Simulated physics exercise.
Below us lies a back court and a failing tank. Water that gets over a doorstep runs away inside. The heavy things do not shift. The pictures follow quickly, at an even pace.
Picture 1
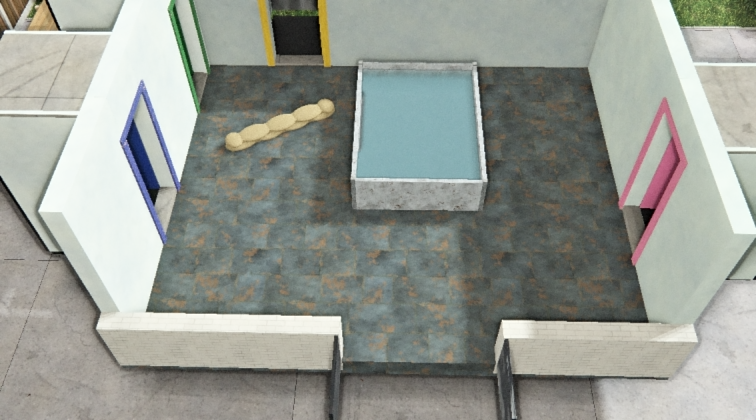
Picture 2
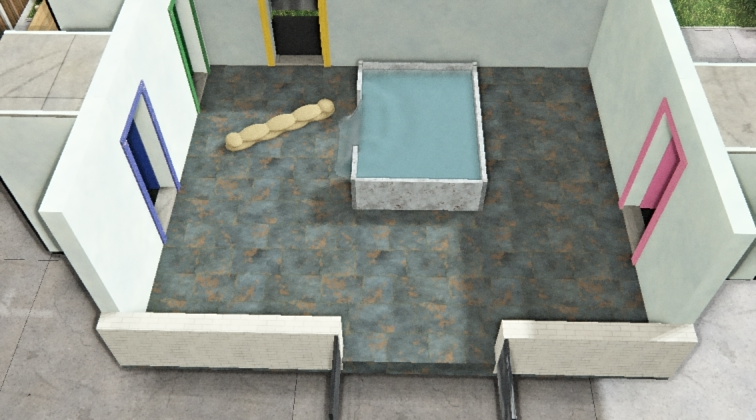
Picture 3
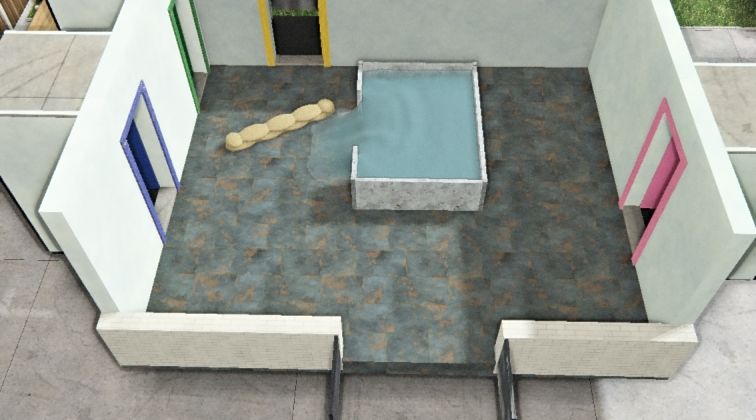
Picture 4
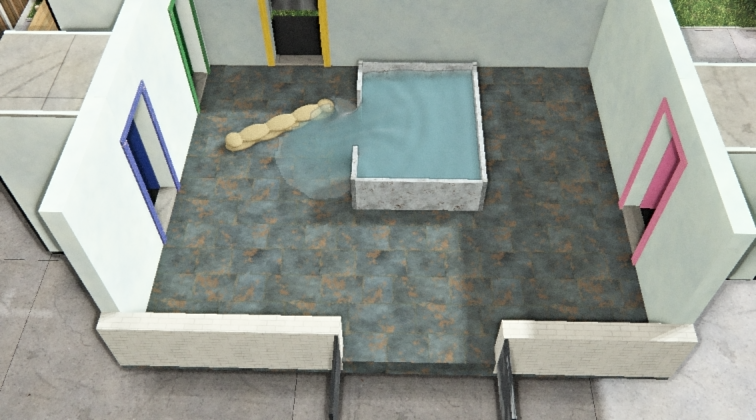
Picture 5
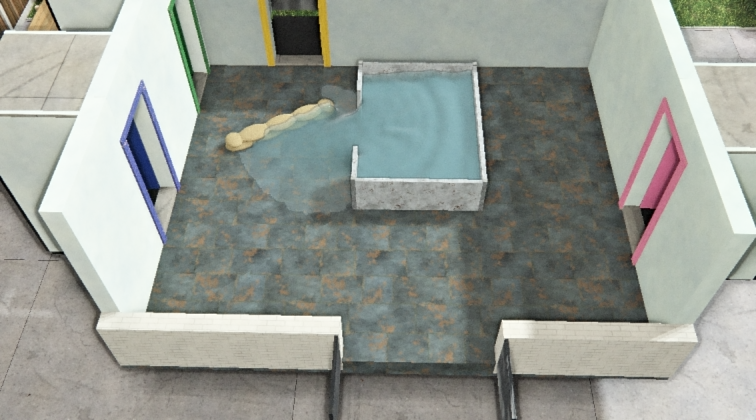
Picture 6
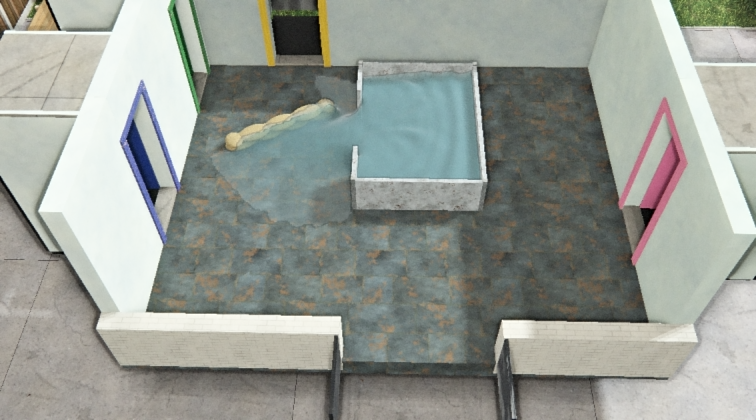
To begin with, an open tank of still water stands whole in a walled court, with a pale twisted object on the dark floor to its left. A gap opens in the tank's left side and water pours out, spreading leftward across the floor, reaching and surrounding the twisted object.
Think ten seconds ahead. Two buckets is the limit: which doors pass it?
The pink door holds within the limit; the yellow door floods; the green door floods; the blue door floods.
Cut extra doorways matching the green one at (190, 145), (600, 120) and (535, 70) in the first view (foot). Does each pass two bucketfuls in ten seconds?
In turn: Is over, is under, lets less in.
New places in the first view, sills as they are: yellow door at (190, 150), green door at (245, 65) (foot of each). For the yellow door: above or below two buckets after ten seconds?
Yellow door passes that mark.
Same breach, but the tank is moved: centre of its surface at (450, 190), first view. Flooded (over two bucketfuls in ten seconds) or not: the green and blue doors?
One by one: Green door goes over; blue door lets more in.
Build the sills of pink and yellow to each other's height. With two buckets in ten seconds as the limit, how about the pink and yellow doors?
One by one: The pink one lets more in, the yellow one holds.
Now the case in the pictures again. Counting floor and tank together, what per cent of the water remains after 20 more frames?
Roughly 92 per cent.
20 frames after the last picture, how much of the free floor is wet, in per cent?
I make it 40 per cent.
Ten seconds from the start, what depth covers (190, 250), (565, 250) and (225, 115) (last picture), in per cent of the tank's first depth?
About 18, 14 and 12 per cent.
A moment on, water covers 25 % of the floor; the pink door not reached, the yellow door wet at the sill, nothing in, the green door not reached, the blue door under two buckets in.
Next, water covers 35 % of the floor; the pink door not reached, the yellow door wet at the sill, nothing in, the green door under two buckets in, the blue door far over two buckets in.
Then, water covers 40 % of the floor; the pink door not reached, the yellow door under two buckets in, the green door under two buckets in, the blue door far over two buckets in.
Later, water covers 80 % of the floor; the pink door not reached, the yellow door over two buckets in, the green door over two buckets in, the blue door far over two buckets in.
In the end, water covers 95 % of the floor; the pink door wet at the sill, nothing in, the yellow door over two buckets in, the green door over two buckets in, the blue door far over two buckets in.
